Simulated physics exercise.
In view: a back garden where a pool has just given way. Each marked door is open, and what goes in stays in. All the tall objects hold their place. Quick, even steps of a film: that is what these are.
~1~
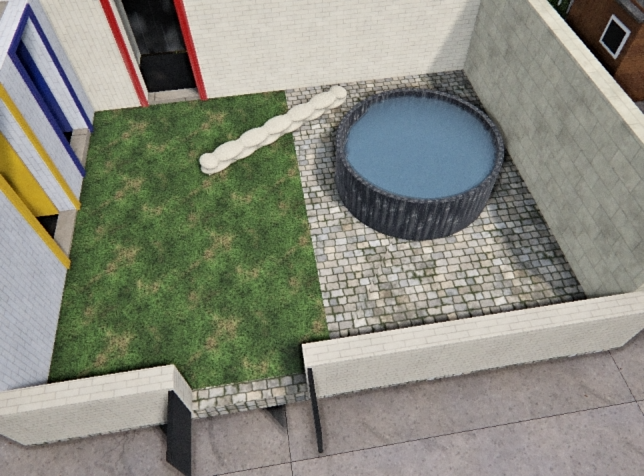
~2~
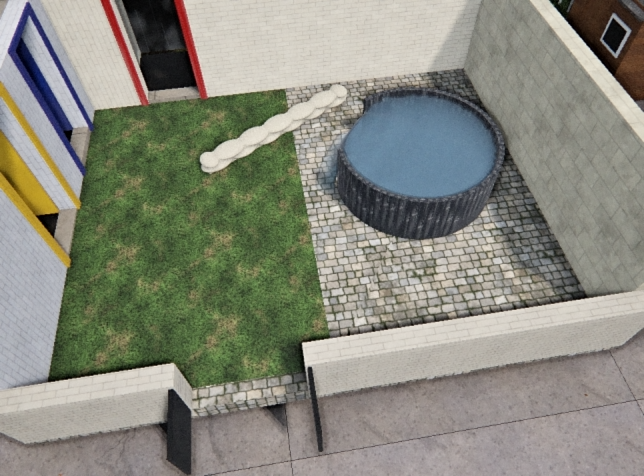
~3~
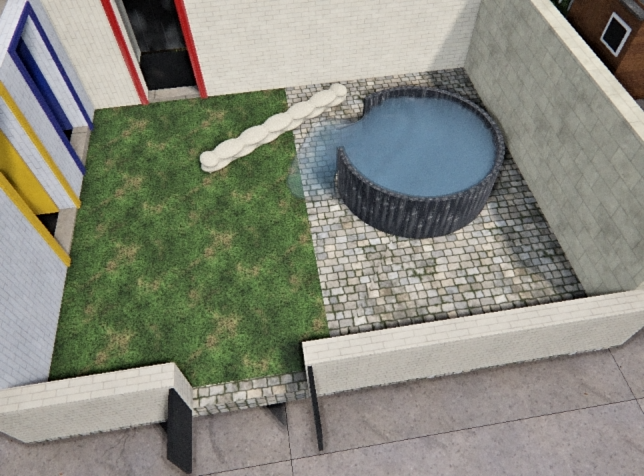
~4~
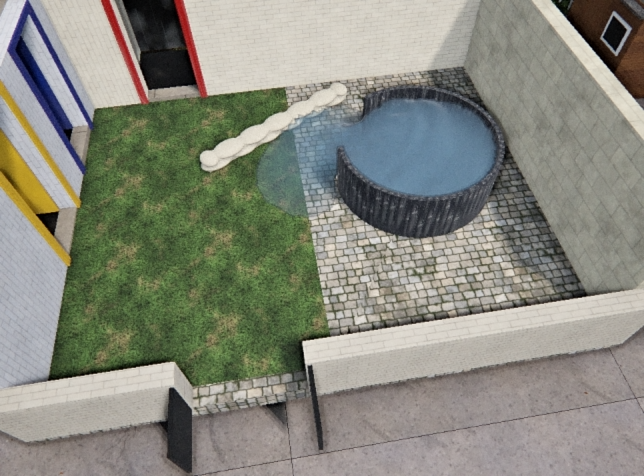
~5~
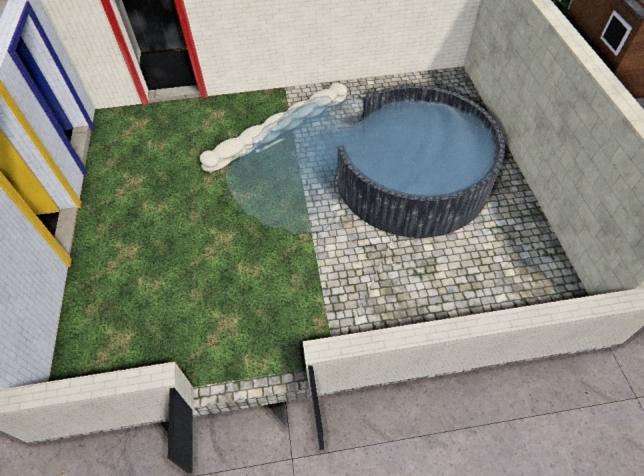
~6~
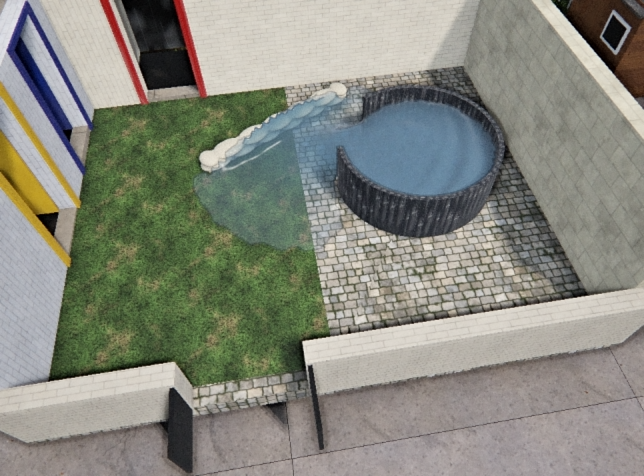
In a walled back garden, a round dark-sided pool stands full on cobbles beside a patch of grass and a pale twisted barrier. Its left side opens and water pours out over the stones, then spreads left across the grass in a widening sheet, washing against the twisted barrier.
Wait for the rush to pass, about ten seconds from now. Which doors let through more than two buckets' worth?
In order: The red door does not pass two buckets. The blue door does not pass two buckets. The yellow door passes two buckets.
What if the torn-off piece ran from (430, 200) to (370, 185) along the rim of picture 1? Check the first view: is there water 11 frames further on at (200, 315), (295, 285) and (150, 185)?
Point one reached; point two reached; point three not reached.
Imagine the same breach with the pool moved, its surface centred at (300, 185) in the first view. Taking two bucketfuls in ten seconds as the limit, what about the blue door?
As it turns out, the blue door breaks the limit.
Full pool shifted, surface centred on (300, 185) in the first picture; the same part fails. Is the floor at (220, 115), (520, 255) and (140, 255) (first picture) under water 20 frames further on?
In turn: Under water, not flooded, awash.
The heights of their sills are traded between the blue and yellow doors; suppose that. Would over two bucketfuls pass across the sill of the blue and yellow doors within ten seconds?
My reading: The blue one lets more in; the yellow one holds.
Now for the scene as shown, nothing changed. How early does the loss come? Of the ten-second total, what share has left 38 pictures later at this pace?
It comes to around 45 per cent.
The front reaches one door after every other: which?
I'd go with the blue one.
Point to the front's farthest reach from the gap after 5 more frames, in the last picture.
I'd say at around (140, 221).
A moment on, water covers 30 % of the floor; the red door not reached, the blue door not reached, the yellow door not reached.
Next, water covers 55 % of the floor; the red door not reached, the blue door not reached, the yellow door wet at the sill, nothing in.
Then, water covers 75 % of the floor; the red door wet at the sill, nothing in, the blue door wet at the sill, nothing in, the yellow door over two buckets in.
Later, water covers 90 % of the floor; the red door wet at the sill, nothing in, the blue door wet at the sill, nothing in, the yellow door far over two buckets in.
In the end, water covers 95 % of the floor; the red door wet at the sill, nothing in, the blue door wet at the sill, nothing in, the yellow door far over two buckets in.
